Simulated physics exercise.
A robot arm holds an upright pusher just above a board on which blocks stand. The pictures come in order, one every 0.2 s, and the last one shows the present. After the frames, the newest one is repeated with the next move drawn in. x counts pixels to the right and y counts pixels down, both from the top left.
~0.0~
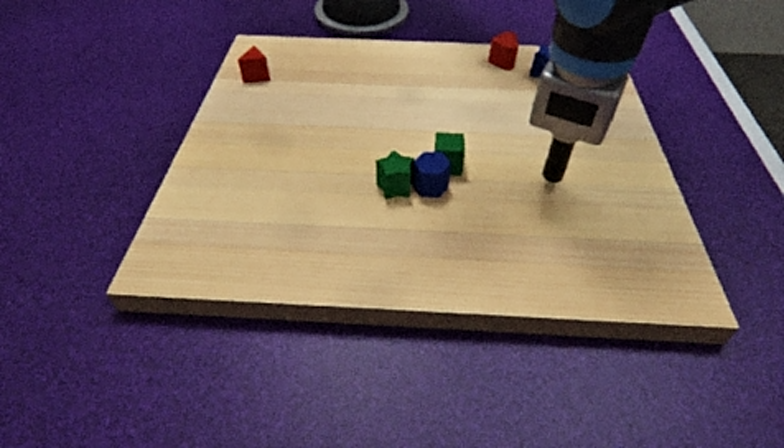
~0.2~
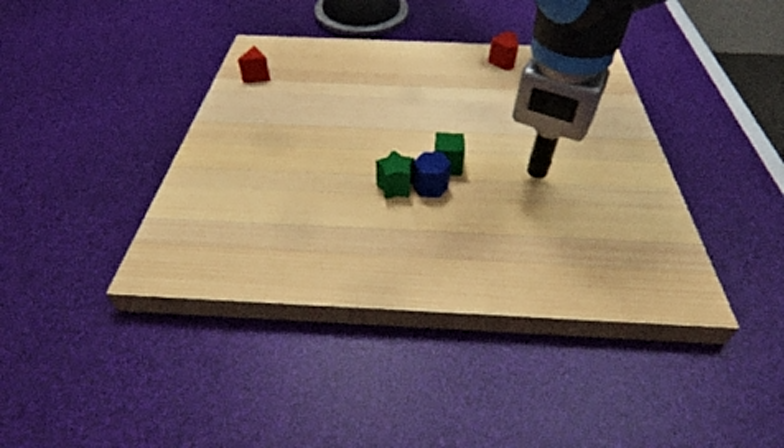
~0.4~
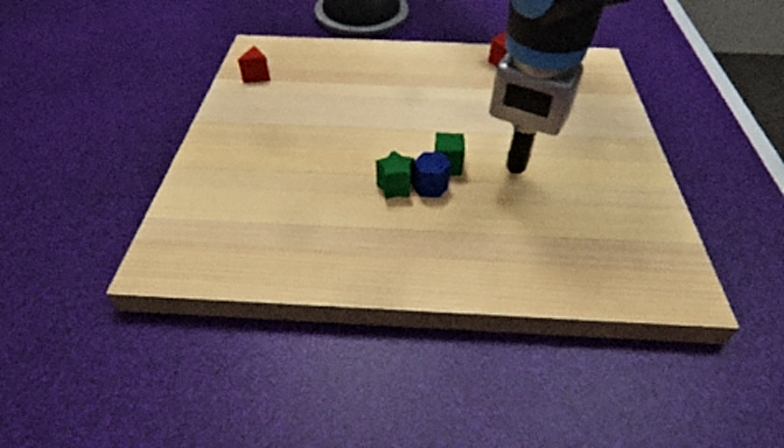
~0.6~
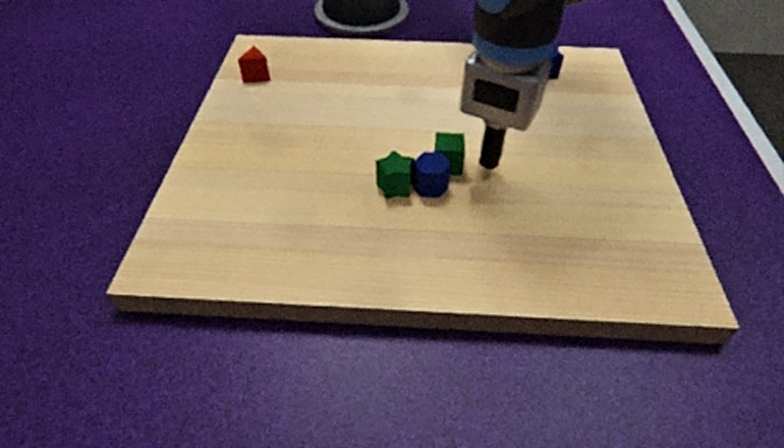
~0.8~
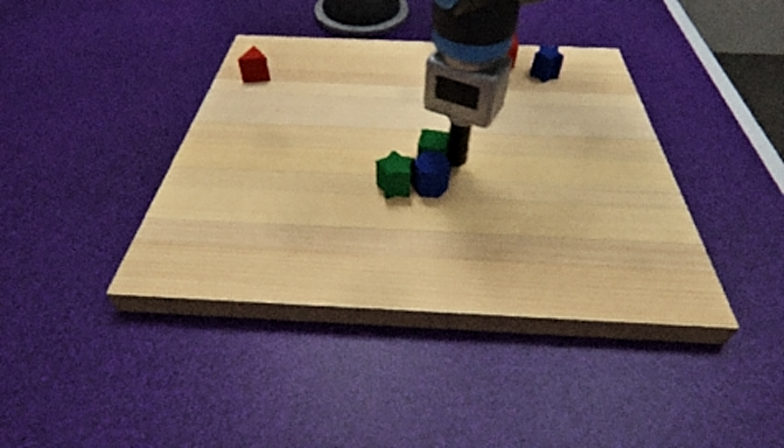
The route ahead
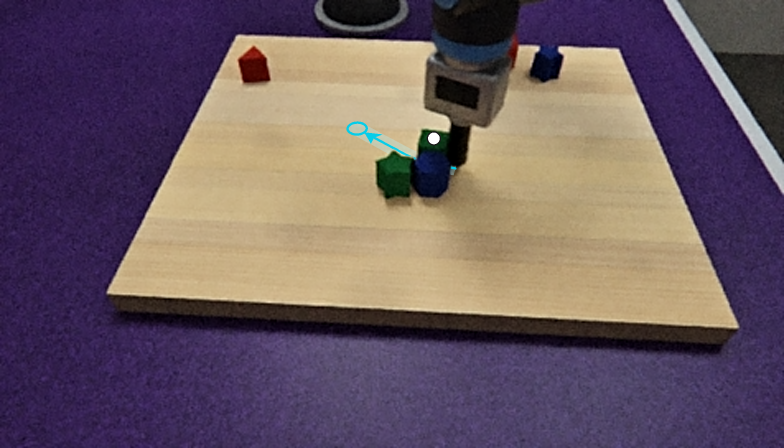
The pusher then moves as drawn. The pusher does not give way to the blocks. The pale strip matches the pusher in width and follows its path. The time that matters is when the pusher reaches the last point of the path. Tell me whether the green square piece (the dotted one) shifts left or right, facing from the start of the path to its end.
Its sideways move is to the left.
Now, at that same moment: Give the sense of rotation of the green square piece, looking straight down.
Verdict: Counterclockwise.
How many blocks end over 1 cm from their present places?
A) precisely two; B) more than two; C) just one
It's C.
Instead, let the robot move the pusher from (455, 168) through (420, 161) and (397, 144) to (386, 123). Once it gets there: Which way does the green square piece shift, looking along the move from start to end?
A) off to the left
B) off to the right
Letter A.
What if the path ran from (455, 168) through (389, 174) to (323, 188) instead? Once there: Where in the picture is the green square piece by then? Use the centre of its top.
At the end it should sit near (396, 131).
The line goes from (455, 168) through (401, 152) to (357, 129); the dot is on the green square piece.
The first path, step by step. One third of the way, pusher at (417, 151); green square piece at (395, 128), turned 10° clockwise.
Two thirds of the way, pusher at (385, 136); green square piece at (361, 115).
At the end, pusher at (357, 121); blue hexagon unmoved; green square piece at (331, 106), turned 40° anticlockwise.
